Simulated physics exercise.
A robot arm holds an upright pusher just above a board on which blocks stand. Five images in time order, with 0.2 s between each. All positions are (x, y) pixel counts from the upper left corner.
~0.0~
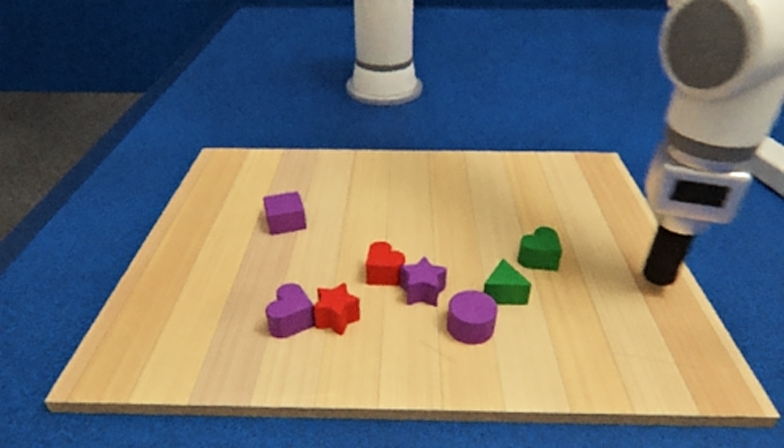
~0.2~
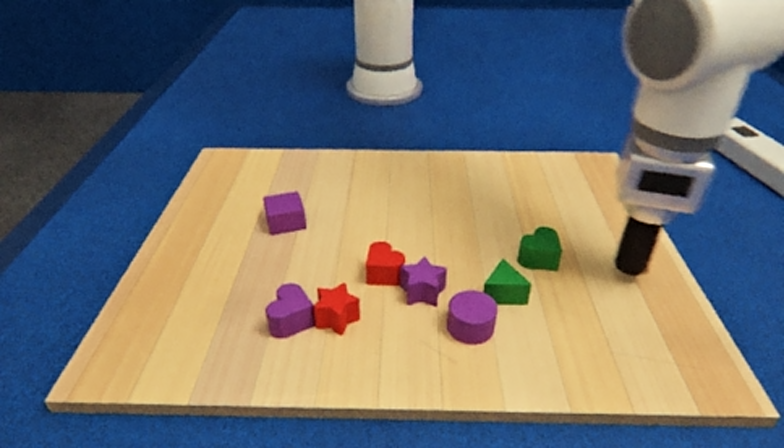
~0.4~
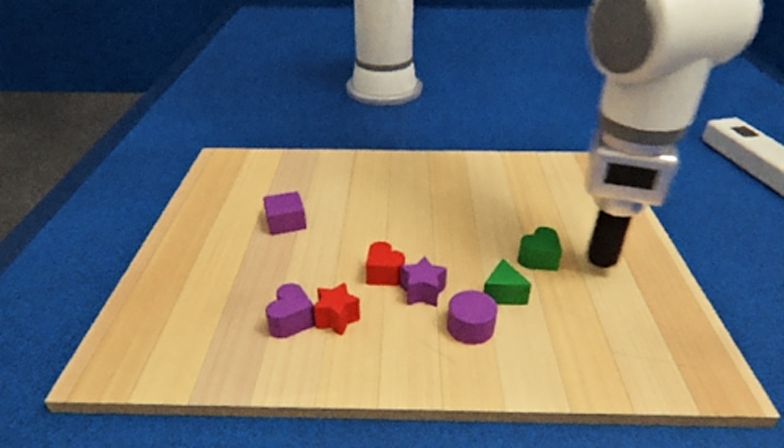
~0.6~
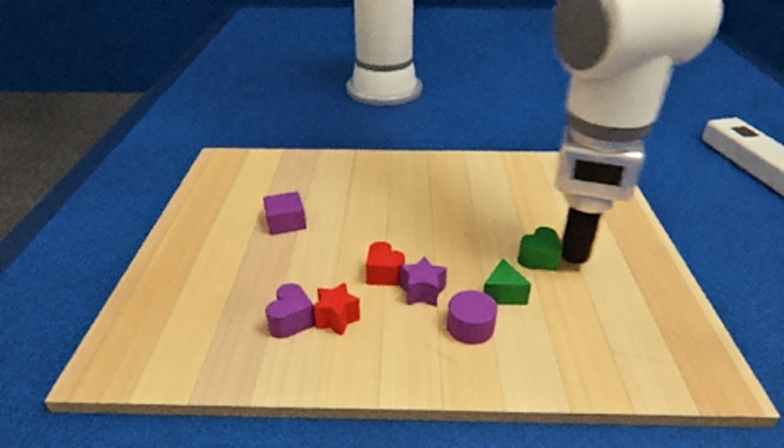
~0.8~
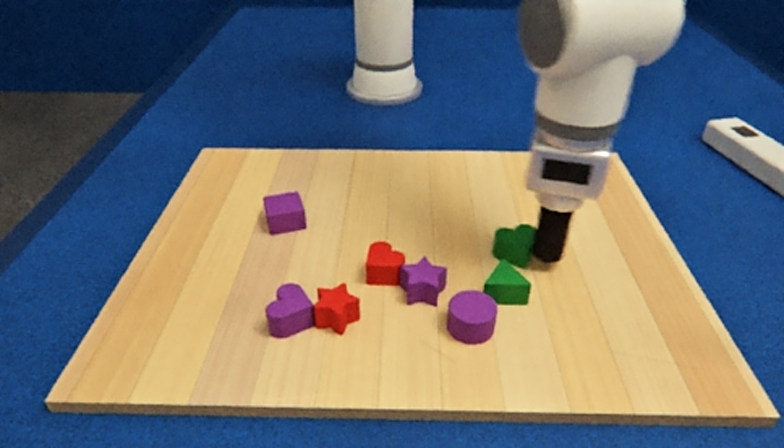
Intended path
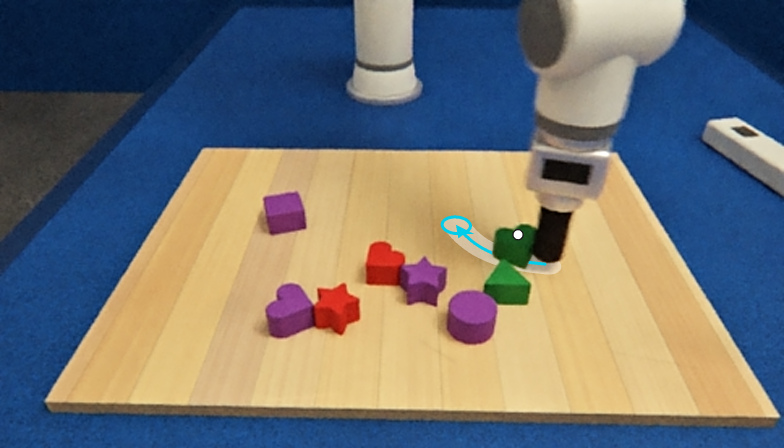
In the video, a robot arm with a black-tipped pusher moves left over a wooden board of red, purple and green blocks, reaches the green heart-shaped block and pushes it a short way left, while the other blocks stay still.
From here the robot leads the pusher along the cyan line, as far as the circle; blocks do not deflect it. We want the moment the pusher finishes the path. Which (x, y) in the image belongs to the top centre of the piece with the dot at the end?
Its top middle: (428, 206).
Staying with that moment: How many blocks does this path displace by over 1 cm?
One block moves more than 1 cm.
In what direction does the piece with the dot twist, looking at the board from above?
Counter-clockwise, from overhead.
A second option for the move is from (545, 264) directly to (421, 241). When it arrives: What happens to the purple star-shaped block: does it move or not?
In the end it has not been moved.
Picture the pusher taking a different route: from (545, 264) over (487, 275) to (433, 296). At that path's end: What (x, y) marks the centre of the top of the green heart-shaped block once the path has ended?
So, by the moment the path ends, you'll find the top centre of the green heart-shaped block at (492, 230).
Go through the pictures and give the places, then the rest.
Lower end of the pusher at (658, 277), tops of blocks, green three-sided block at (507, 274), green heart-shaped block at (543, 239), in the first picture.
Pusher at (630, 267), blocks as before, in the second picture.
Pusher at (602, 259), blocks as before, in the third picture.
Pusher at (574, 256), blocks as before, in the fourth picture.
Pusher at (547, 255), green three-sided block at (507, 274), green heart-shaped block at (518, 235), in the fifth picture.
The drawn path runs from (545, 264) by way of (507, 258) and (476, 244) to (456, 225); the dot is on the green heart-shaped block.
What follows on the original path. One third of the way, pusher at (509, 249); green heart-shaped block at (482, 226), turned 15° clockwise.
Two thirds of the way, pusher at (477, 234); green heart-shaped block at (450, 215).
At the end, pusher at (457, 216); green three-sided block not moved; green heart-shaped block at (428, 206), turned 30° anticlockwise.
